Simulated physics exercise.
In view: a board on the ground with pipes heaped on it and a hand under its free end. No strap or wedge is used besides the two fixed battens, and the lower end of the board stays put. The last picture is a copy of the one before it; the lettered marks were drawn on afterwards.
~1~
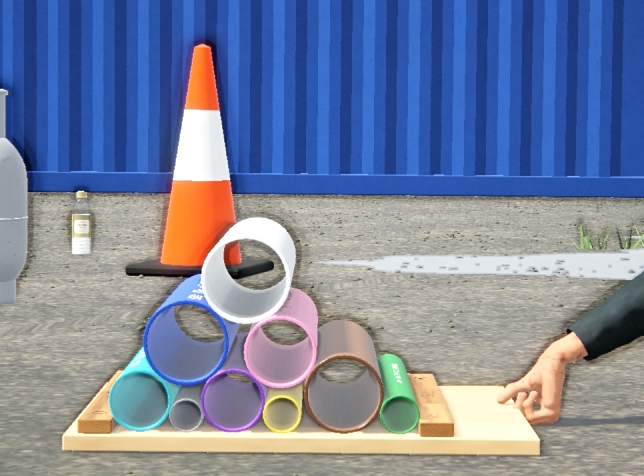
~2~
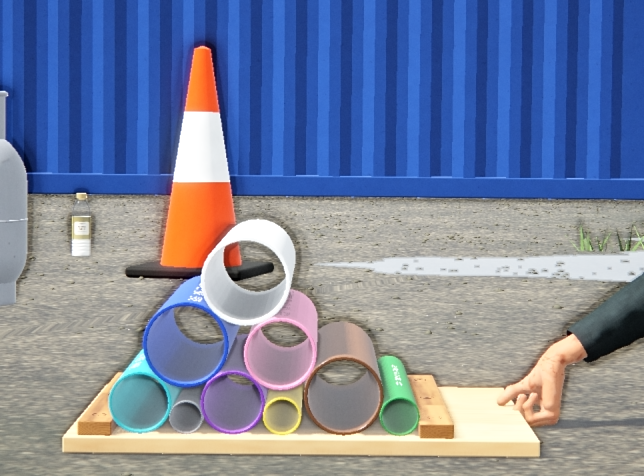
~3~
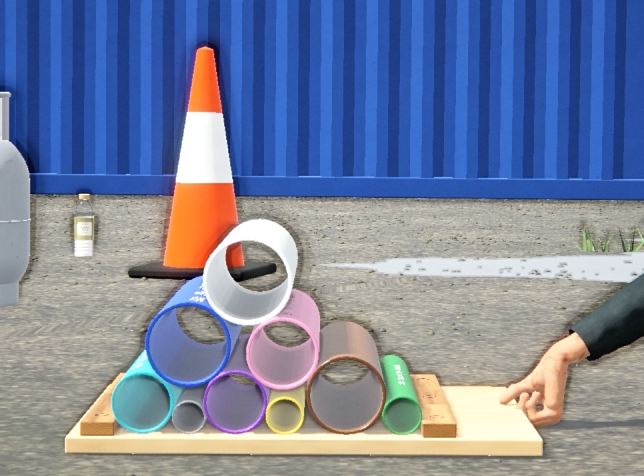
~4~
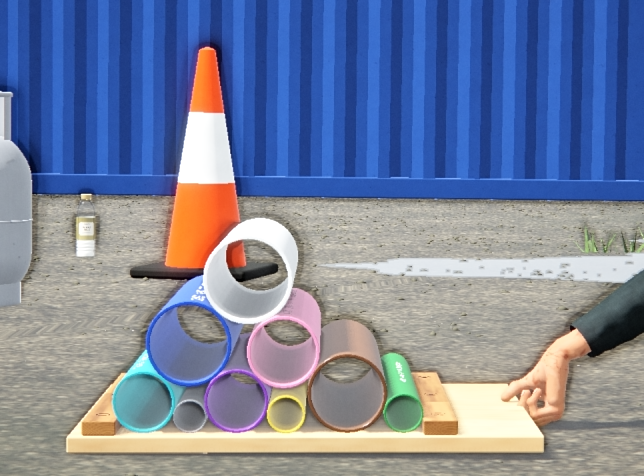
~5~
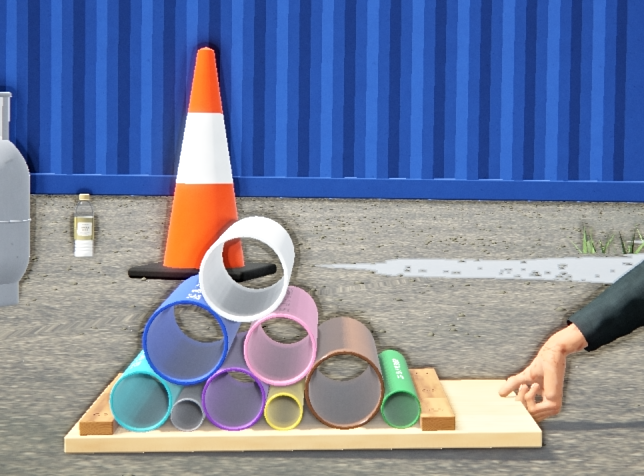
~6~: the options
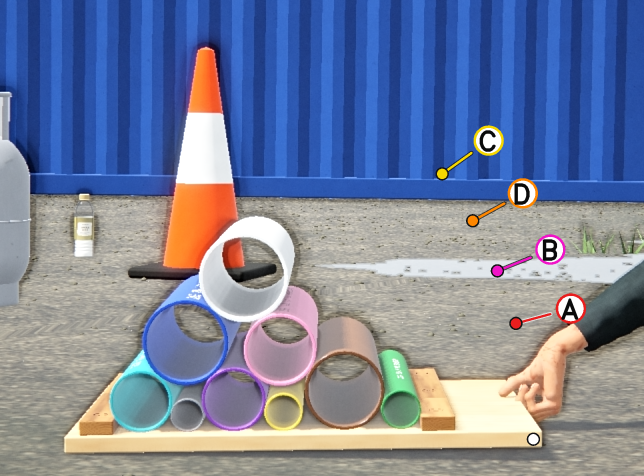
A hand in a dark sleeve reaches in from the right and rests its fingers at the free end of a pale board on rough grey ground, seen from the side. Turquoise, grey, purple, yellow, brown and green pipes line the board beneath blue and pink ones and a white one on top, before an orange-and-white cone and blue wall. Everything stays almost still, with only a slight jitter.
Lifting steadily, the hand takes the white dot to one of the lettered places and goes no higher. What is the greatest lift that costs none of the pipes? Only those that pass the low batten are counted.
The highest mark that will do is D.
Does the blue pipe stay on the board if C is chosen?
The blue pipe: No.
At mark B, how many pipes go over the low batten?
The count is none.
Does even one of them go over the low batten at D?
At D: No.
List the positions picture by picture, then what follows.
Grey pipe (186, 415); purple pipe (233, 401); yellow pipe (282, 414), in the first frame.
Yellow pipe (282, 416); brown pipe (344, 396), in the second frame.
Board (306, 410); green pipe (403, 415); blue pipe (188, 345), in the third frame.
Board (307, 409); turquoise pipe (144, 402); grey pipe (190, 417), in the fourth frame.
Board (305, 406); turquoise pipe (141, 401); grey pipe (188, 415), in the fifth frame.
On the marked copy, A at (516, 323); B at (498, 271); C at (442, 174); D at (473, 220); the white dot at (534, 439).
With D. Early on, board at 17°.
Further on, board at 30°.
At the end, board at 30°, none over the low batten.
As for the rest, A none over the low batten; B none over the low batten; C five over the low batten.
